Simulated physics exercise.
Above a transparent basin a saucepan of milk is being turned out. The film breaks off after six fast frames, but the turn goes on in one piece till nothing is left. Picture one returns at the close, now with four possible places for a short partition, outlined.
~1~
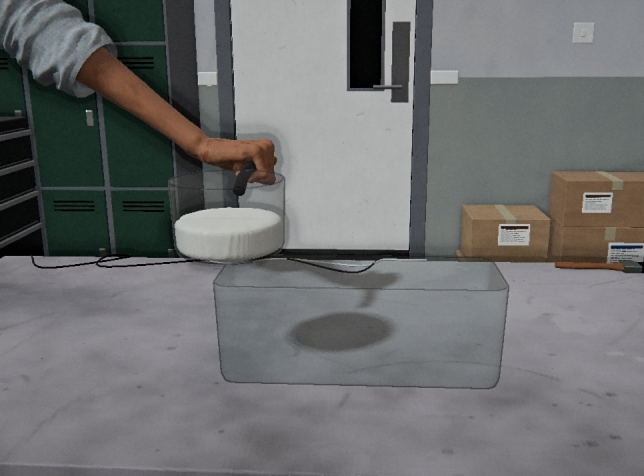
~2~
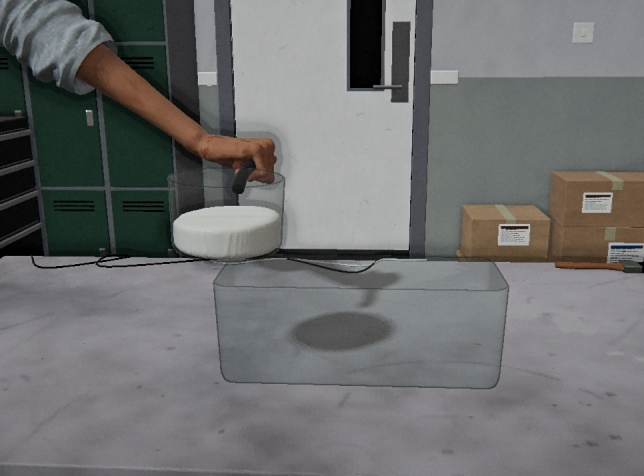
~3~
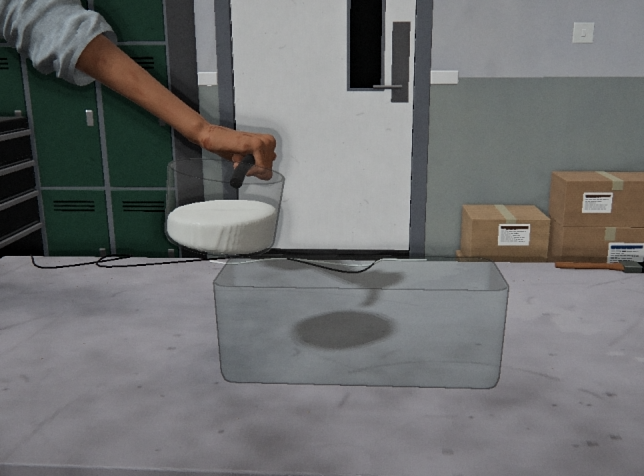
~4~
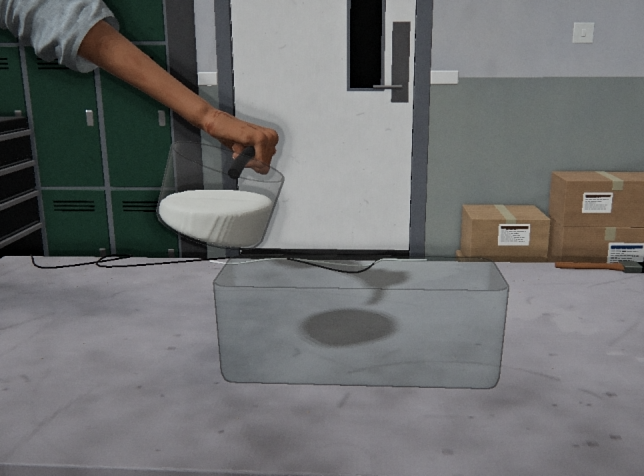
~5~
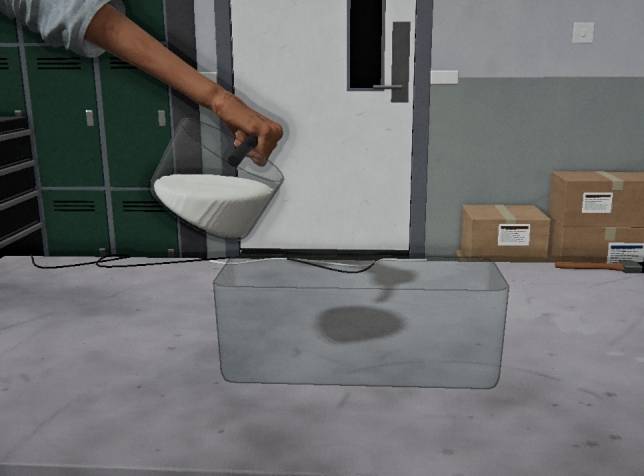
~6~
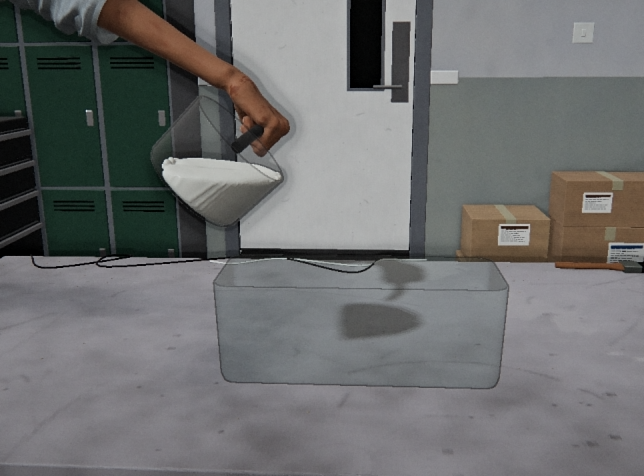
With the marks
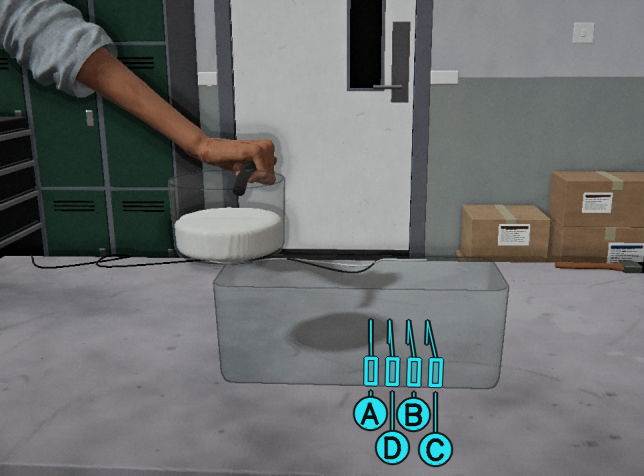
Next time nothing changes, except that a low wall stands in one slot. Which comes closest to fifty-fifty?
It is A.
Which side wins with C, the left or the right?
The left side.
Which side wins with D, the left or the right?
The left side.
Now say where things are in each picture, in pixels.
Upright, lip at (282, 178); basin from (221, 379) to (499, 386); nothing has left yet, in the first frame.
Tipped about 2°, lip at (282, 178); nothing has left yet, in the second frame.
Tipped about 9°, lip at (282, 178); nothing has left yet, in the third frame.
Tipped about 19°, lip at (282, 178); nothing has left yet, in the fourth frame.
Tipped about 32°, lip at (282, 178); nothing has left yet, in the fifth frame.
Tipped about 47°, lip at (282, 178); nothing has left yet, in the sixth frame.
In cyan, A at (370, 391); B at (413, 392); C at (435, 393); D at (392, 391).
With A, about 49 % ends left of the wall and 50 % right of it.
With B, about 86 % ends left of the wall and 13 % right of it.
With C, about 84 % ends left of the wall and 16 % right of it.
With D, about 93 % ends left of the wall and 5 % right of it.
